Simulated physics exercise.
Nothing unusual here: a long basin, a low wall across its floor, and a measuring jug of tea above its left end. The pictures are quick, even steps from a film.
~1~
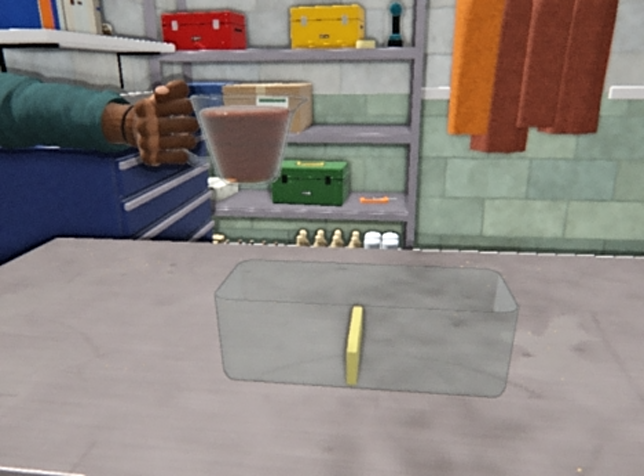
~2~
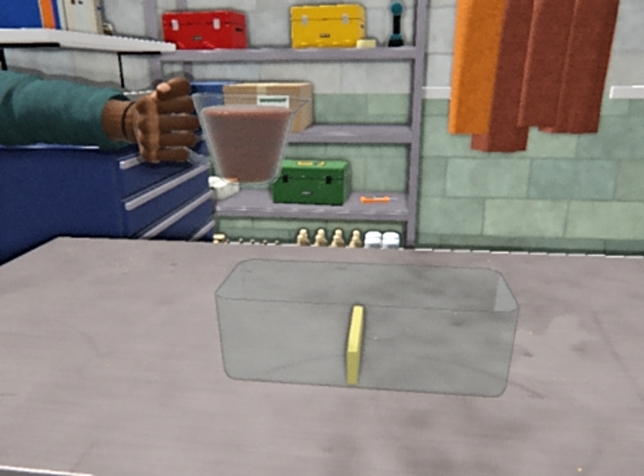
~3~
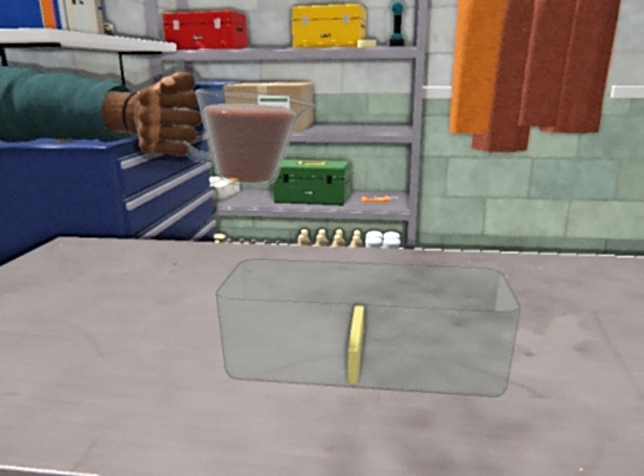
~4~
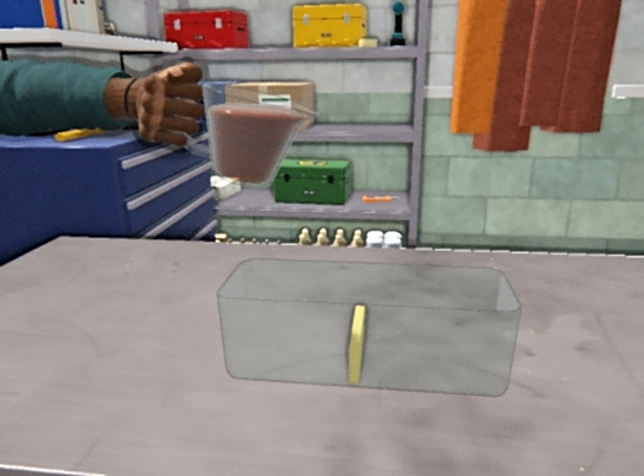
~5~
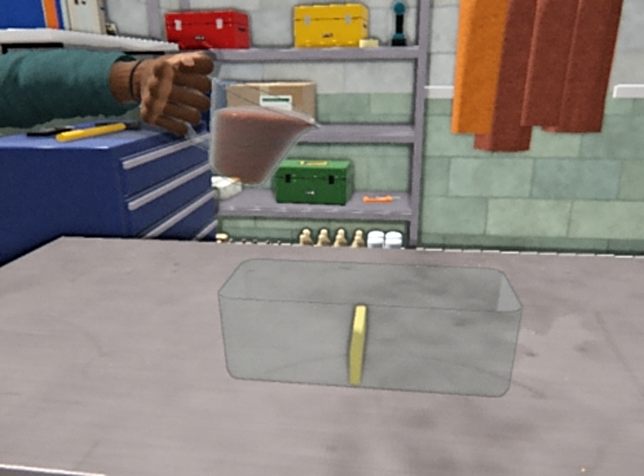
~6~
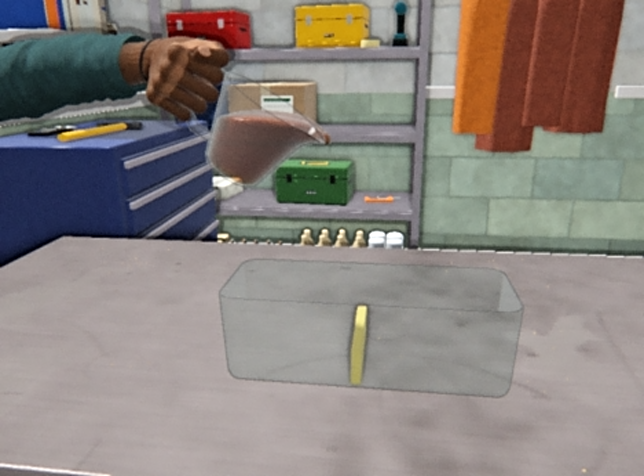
A dark-green-sleeved arm reaches in from the left, its hand beside a clear jug of reddish-brown tea, in a workshop seen from just above a grey tabletop. Below sits a long, clear basin with a low yellow wall across its floor, before blue drawers, shelved toolboxes and hanging orange-brown cloths. The jug tilts rightward, slowly then faster, as the hand turns and tea reaches its lip, while the view barely shifts.
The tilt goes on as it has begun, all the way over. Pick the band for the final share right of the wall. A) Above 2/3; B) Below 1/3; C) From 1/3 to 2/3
From 1/3 to 2/3 (C).
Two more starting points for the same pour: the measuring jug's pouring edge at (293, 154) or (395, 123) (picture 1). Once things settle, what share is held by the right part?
One after the other: 10 %, 90 %.
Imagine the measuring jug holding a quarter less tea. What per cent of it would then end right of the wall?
Roughly 25 %.
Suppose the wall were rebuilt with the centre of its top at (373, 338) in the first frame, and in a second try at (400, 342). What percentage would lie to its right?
I'd expect near 20 percent the first time and near 15 percent the next.
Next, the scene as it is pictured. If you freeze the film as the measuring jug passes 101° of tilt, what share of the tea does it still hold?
Some 25 per cent has not yet come out.
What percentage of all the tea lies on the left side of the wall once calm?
I'd put it near 55 per cent.
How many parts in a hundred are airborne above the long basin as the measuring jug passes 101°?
Roughly 35 per cent.
A moment on, the measuring jug is tipped right over and 27 per cent is still to pour, 5 is left of the wall and 30 right of it.
Next, the measuring jug is tipped right over and 1 per cent is still to pour, 54 is left of the wall and 40 right of it.
Then the measuring jug is tipped right over and 0 per cent is still to pour, 54 is left of the wall and 42 right of it.
Later the measuring jug is tipped right over and 0 per cent is still to pour, 54 is left of the wall and 42 right of it.
At rest 54 per cent lies left of the wall, 42 right of it and 4 outside.
